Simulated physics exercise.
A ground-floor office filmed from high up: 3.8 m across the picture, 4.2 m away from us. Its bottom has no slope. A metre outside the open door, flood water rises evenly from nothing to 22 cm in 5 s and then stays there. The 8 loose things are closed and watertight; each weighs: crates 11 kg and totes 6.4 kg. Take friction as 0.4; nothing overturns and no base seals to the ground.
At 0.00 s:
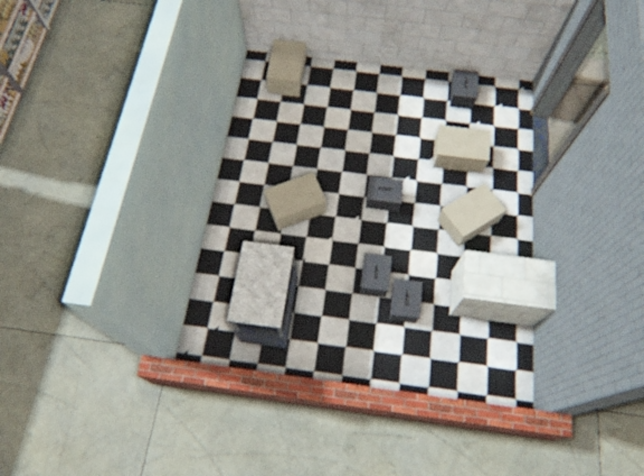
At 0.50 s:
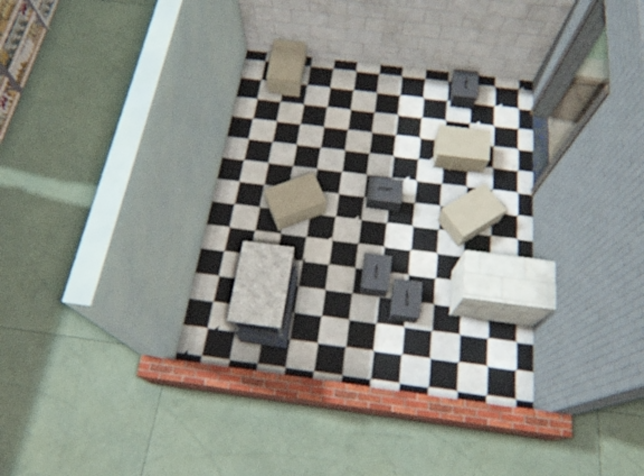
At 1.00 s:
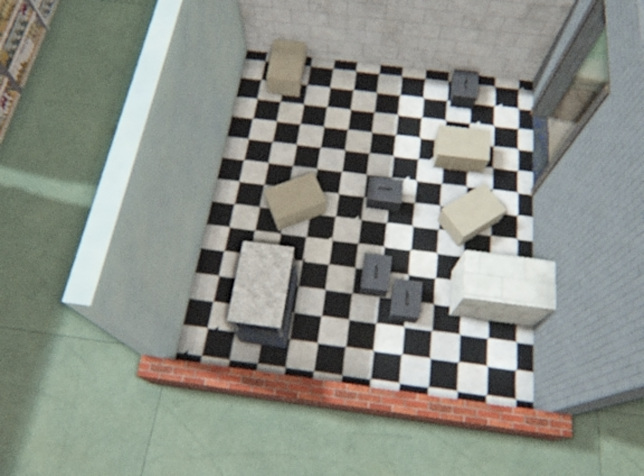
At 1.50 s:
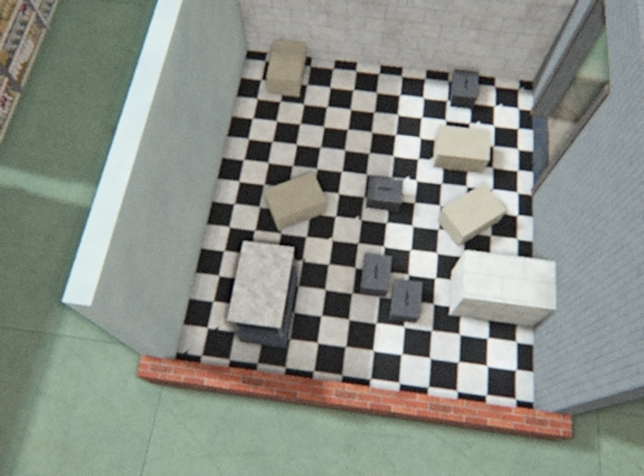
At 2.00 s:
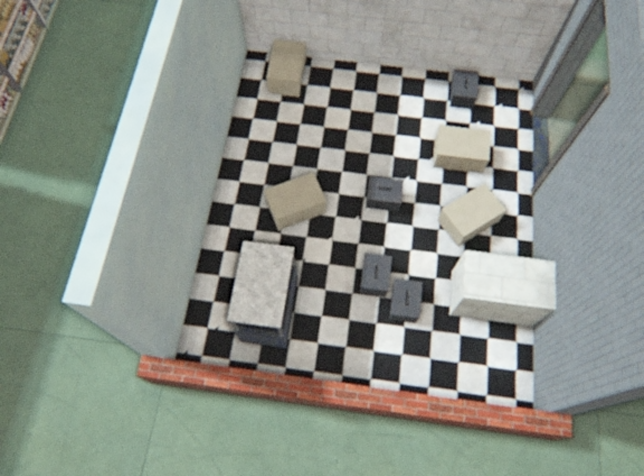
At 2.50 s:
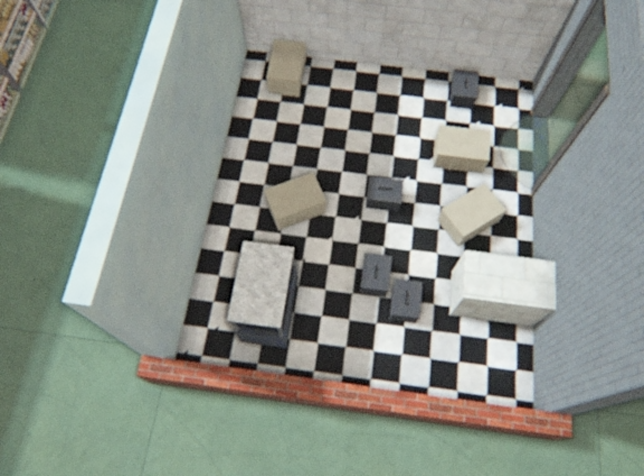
Greenish water covers the ground outside a checkered-floor room while the boxes inside stay still.
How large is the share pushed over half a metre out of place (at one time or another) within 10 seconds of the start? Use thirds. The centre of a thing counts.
That comes to between one and two thirds.
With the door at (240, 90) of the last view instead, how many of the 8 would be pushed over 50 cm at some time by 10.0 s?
In that case 7 of them.
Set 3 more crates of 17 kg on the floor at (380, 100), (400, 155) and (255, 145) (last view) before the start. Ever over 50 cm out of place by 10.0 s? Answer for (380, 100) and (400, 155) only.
In that order: More, past it.
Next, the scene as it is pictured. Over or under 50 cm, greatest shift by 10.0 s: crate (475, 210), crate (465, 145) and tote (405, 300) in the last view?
In turn: Short of it, over, less.
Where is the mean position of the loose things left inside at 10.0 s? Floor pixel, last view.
Near (324, 227).
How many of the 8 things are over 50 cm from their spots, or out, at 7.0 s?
3 of them.
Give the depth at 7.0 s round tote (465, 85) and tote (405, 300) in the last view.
Roughly 10 and 1 cm.
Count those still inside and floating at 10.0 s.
At that moment 4.
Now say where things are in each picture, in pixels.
A crate at (286, 60), on the bottom; a tote at (407, 298) rests on the ground; 0.0 m2 under water; 0 of 8 have shifted, in the first picture.
A crate at (286, 60), on the bottom; a tote at (407, 298) rests on the ground; water covers 0.0 m2; 0 of 8 have shifted, in the second picture.
A crate at (286, 60) rests on the ground; a tote at (407, 298) rests on the ground; 0.0 m2 under water; 0 of 8 have shifted, in the third picture.
A crate at (286, 60), on the bottom; a tote at (407, 298) rests on the ground; water covers 0.0 m2; 0 of 8 have shifted, in the fourth picture.
A crate at (286, 60) rests on the ground; a tote at (407, 298) rests on the ground; water covers 0.0 m2; 0 of 8 have shifted, in the fifth picture.
A crate at (286, 60), on the bottom; a tote at (407, 298), on the bottom; 0.3 m2 under water; 0 of 8 have shifted, in the sixth picture.
After 3.5 s 0 of 8 are over 50 cm from their spots; 0 afloat.
After 4.5 s 0 of 8 are over 50 cm from their spots; 0 afloat.
After 7.0 s 3 of 8 are over 50 cm from their spots; 3 afloat.
After 10.0 s 5 of 8 are over 50 cm from their spots, and 5 have been at some point; 4 afloat.
